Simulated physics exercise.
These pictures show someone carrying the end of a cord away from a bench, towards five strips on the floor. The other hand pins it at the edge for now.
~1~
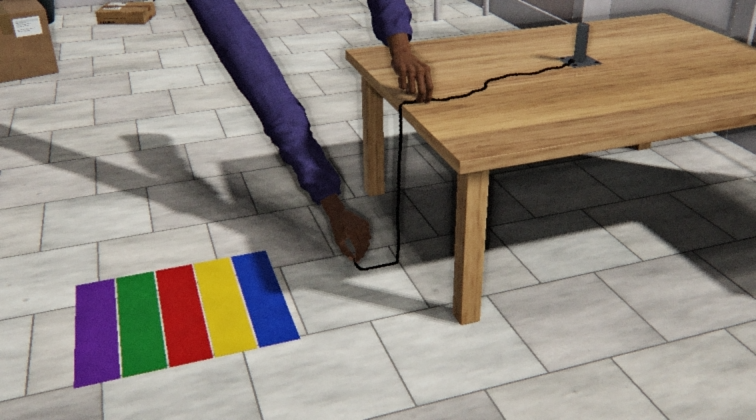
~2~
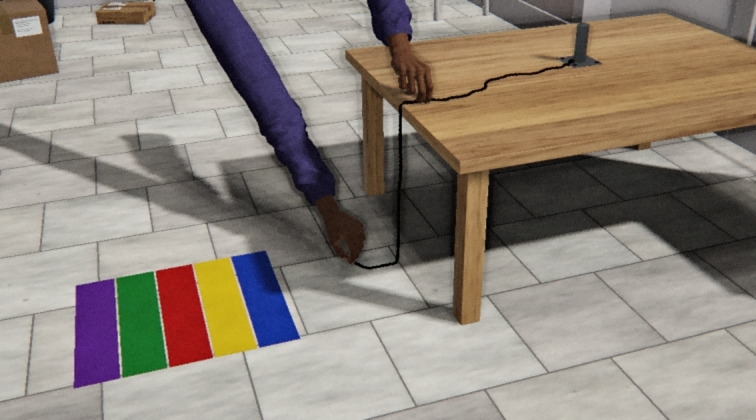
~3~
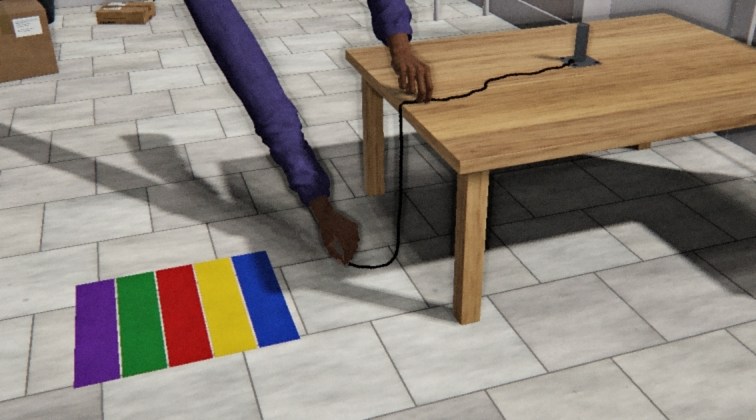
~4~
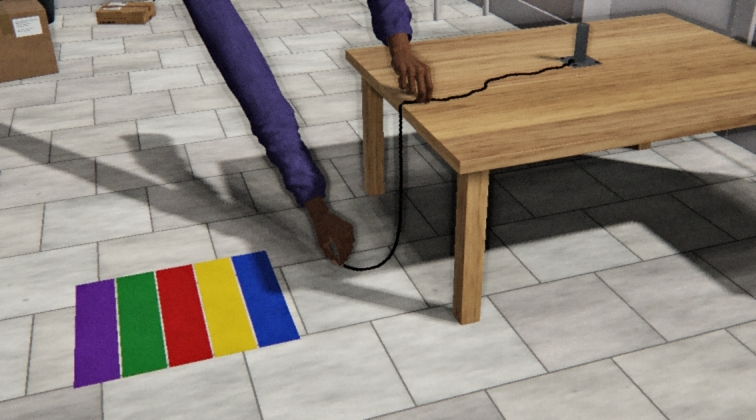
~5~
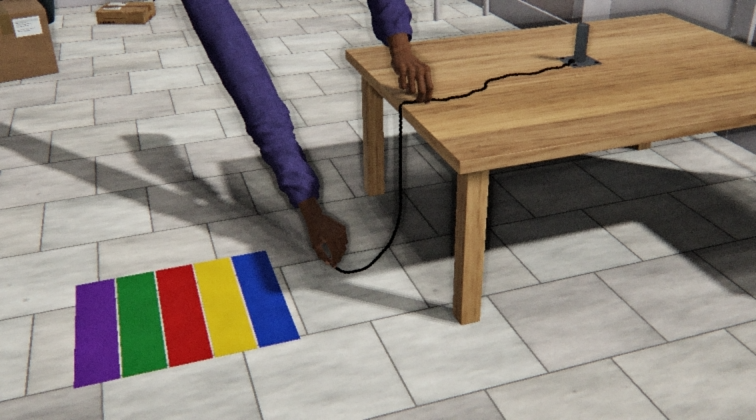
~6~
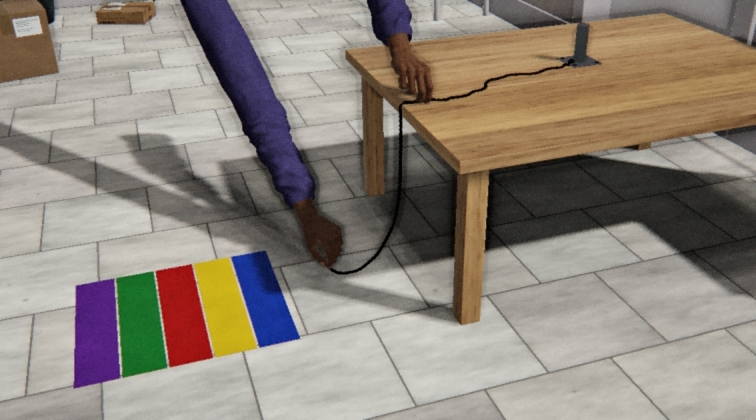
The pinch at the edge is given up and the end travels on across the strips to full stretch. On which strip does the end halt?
The yellow one.
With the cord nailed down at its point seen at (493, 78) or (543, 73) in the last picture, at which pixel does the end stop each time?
In that order: (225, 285) and (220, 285).
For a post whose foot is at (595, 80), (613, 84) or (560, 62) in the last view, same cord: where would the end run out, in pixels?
About (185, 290), (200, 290) and (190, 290).
Soon after, end near (288, 272); short of the strips.
Then, end near (244, 280); over blue.
At full stretch, end near (216, 286); over yellow. It halts on the yellow strip.
